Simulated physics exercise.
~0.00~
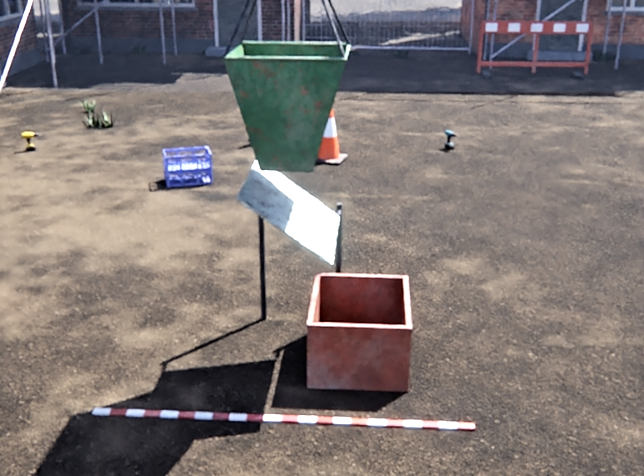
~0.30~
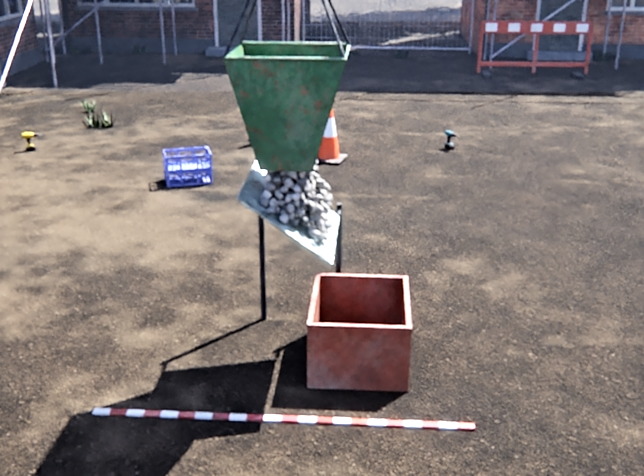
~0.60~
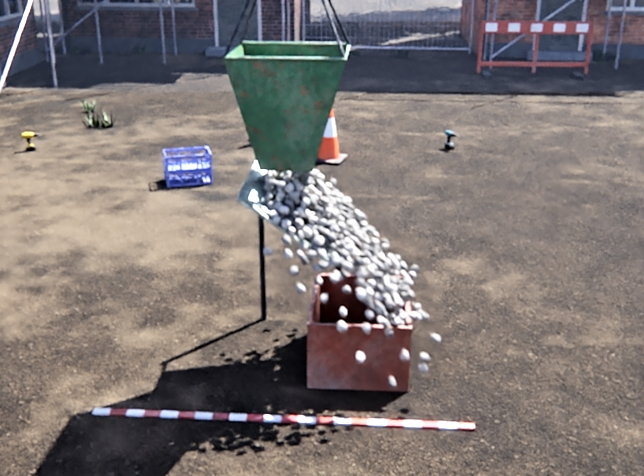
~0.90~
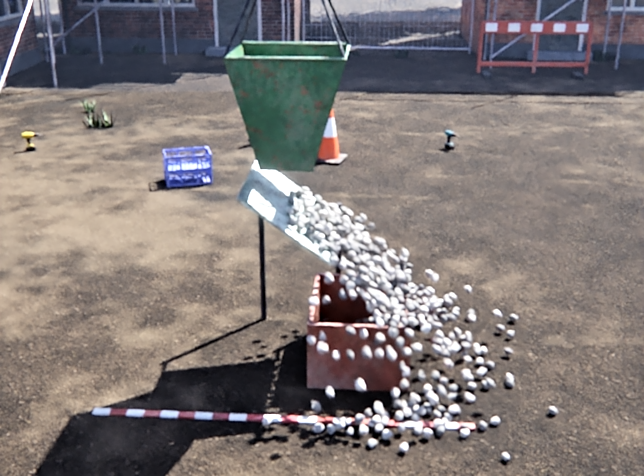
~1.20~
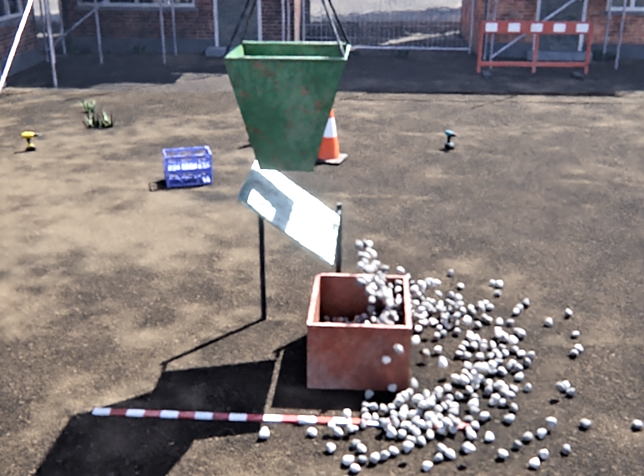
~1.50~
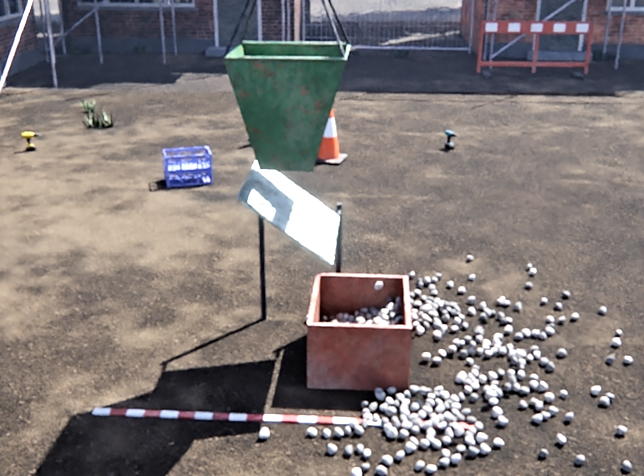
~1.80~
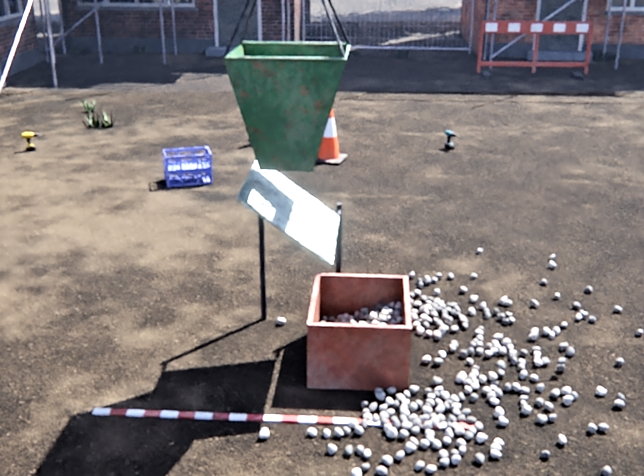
A green tapered hopper hangs still above a sloping steel sheet and an open red bin on a dark, dusty yard, seen from slightly above. A striped red and white pole lies in front, with a blue crate to the left, an orange cone behind, and brick buildings and a barrier beyond. Pale rounded stones pour from the hopper's bottom onto the steel and slide down to the right. Many drop into the bin, while others overshoot or spill around it, bouncing and rolling across the ground. The flow ends with the bin holding slightly over half the stones, the rest scattered beside it, mostly in front and to the right.
